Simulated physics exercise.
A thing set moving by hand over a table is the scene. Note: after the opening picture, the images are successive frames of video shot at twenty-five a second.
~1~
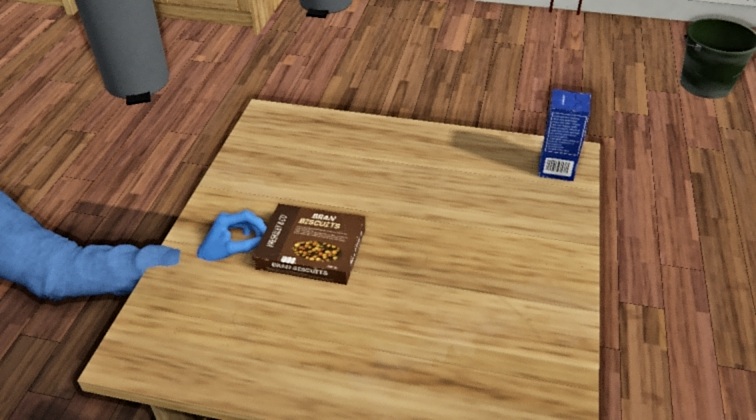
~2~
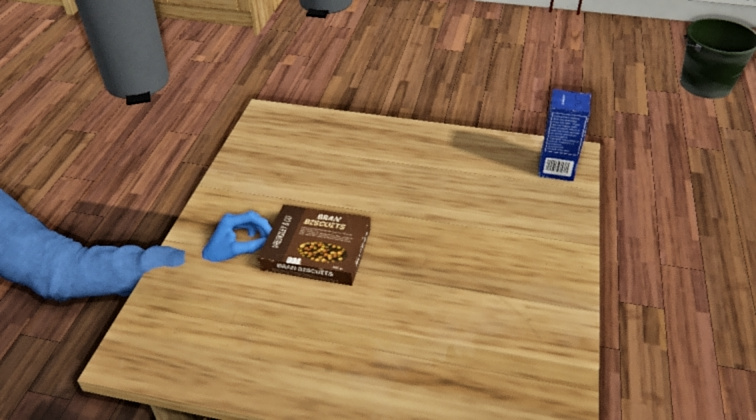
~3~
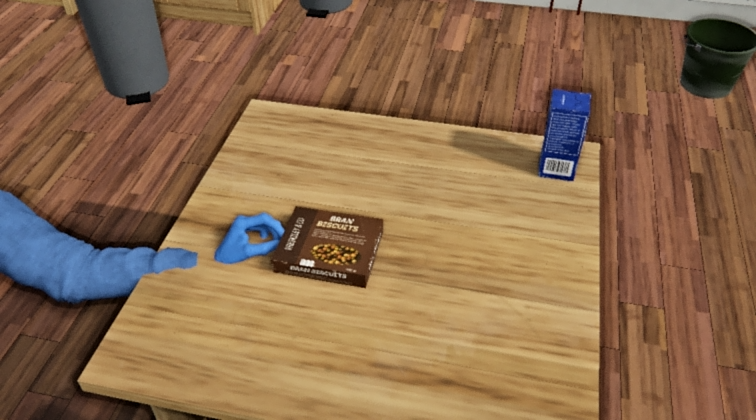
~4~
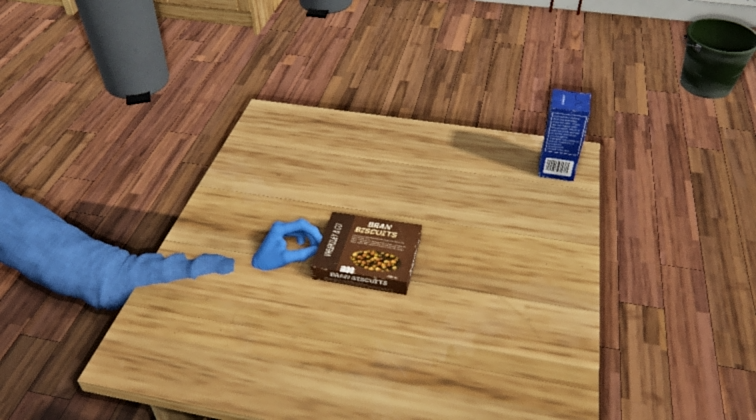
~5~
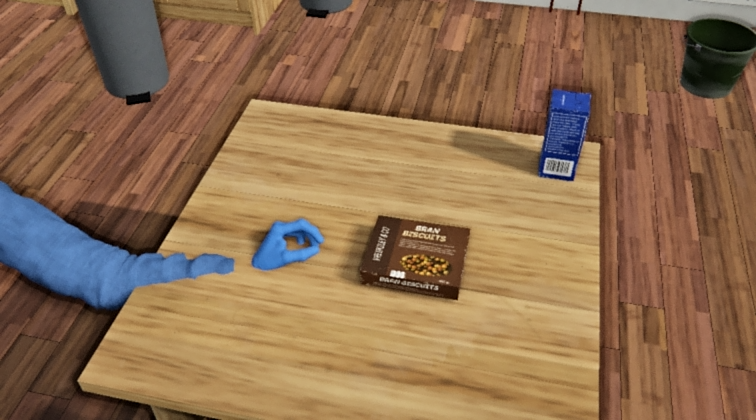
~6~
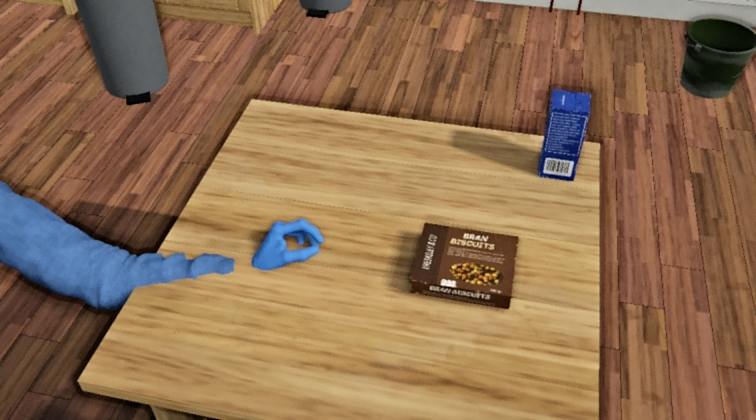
A blue hand pushing a brown biscuit box rightward across a wooden table, then staying behind as the box slides on.
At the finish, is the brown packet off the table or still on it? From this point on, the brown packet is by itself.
Off the table.
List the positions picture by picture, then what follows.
The first picture shows under the hand; brown packet (311, 243).
The second picture shows under the hand; brown packet (316, 244).
The third picture shows under the hand; brown packet (329, 246).
The fourth picture shows brown packet (368, 252).
The fifth picture shows brown packet (416, 256) slid a little.
The sixth picture shows brown packet (465, 264) slid about its own width.
Then, 0.10 s after the last picture, brown packet slid well along near (573, 279).
Then, 0.30 s after the last picture, brown packet now off the table.
Then, 0.40 s after the last picture, things are still on the move.
Then, 0.60 s after the last picture, as before.
By the end, off the table, brown packet.
